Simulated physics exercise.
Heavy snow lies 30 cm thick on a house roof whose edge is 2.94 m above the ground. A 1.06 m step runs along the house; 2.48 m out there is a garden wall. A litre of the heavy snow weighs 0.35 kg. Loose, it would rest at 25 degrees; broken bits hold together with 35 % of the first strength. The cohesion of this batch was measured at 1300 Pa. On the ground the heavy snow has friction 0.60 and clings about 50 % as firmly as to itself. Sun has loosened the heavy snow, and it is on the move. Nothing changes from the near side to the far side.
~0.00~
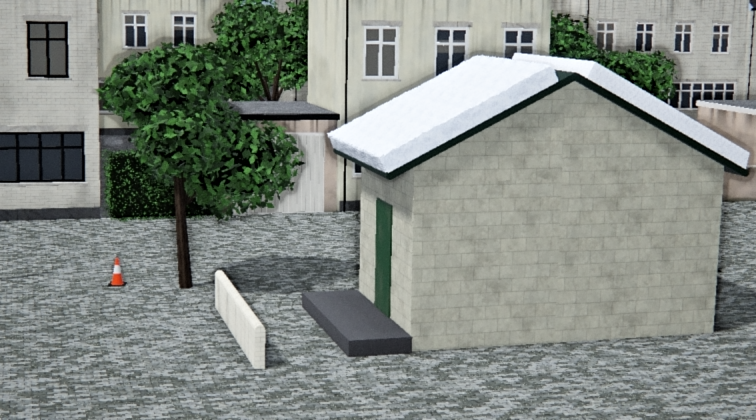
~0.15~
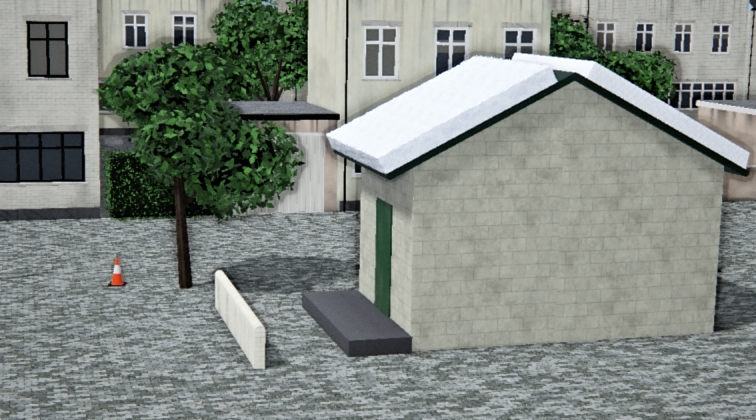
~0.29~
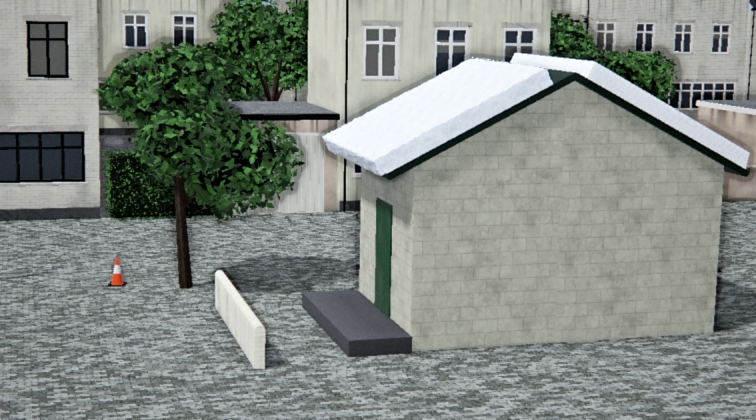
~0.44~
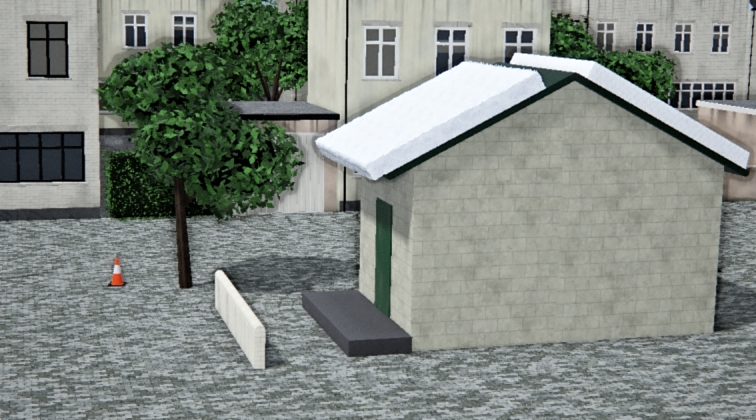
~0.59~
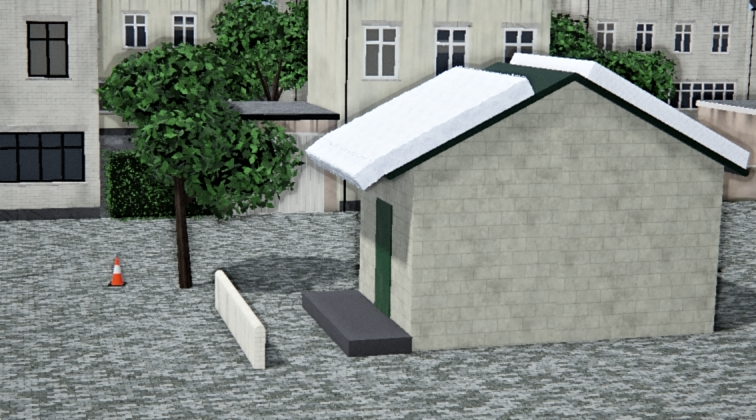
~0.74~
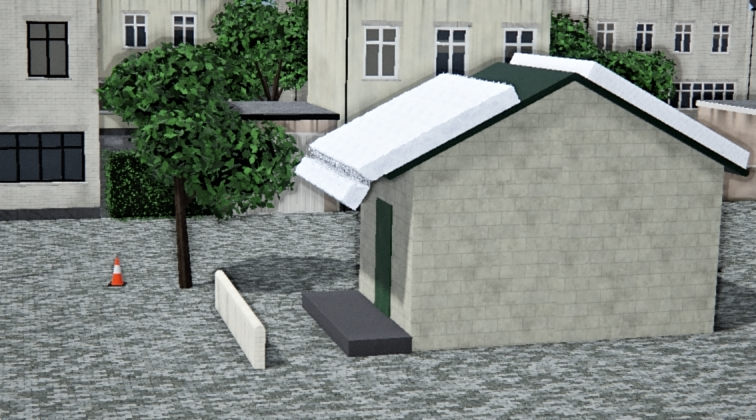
A small stone house with a layer of snow sliding down the left side of its roof and cracking past the eaves.
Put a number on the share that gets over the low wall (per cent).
About 30 %.
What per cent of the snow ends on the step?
About 0 %.
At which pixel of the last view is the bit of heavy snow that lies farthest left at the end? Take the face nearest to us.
Around (116, 371).
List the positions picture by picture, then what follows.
Front end of the heavy snow at (380, 159), 2 % of it past the eaves, in one piece, in the first frame.
Front end of the heavy snow at (379, 160), its middle shifted 2.6 cm, 2 % of it past the eaves, in one piece, in the second frame.
Front end of the heavy snow at (374, 163), its middle shifted 11 cm, 5 % of it past the eaves, in one piece, in the third frame.
Front end of the heavy snow at (366, 168), its middle shifted 25 cm, 9 % of it past the eaves, in one piece, in the fourth frame.
Front end of the heavy snow at (355, 178), its middle shifted 47 cm, 16 % of it past the eaves, cracking, in the fifth frame.
Front end of the heavy snow at (342, 199), its middle shifted 75 cm, 24 % of it past the eaves, cracking, in the sixth frame.
By 1.15 s, 68 % is still on the roof and 0 % is past the low wall.
By 1.63 s, 6 % is still on the roof and 0 % is past the low wall.
By 2.12 s, none is still on the roof and 30 % is past the low wall.
By 2.60 s, none is still on the roof and 30 % is past the low wall.
By 2.90 s, at the end, none is still on the roof and 30 % is past the low wall.
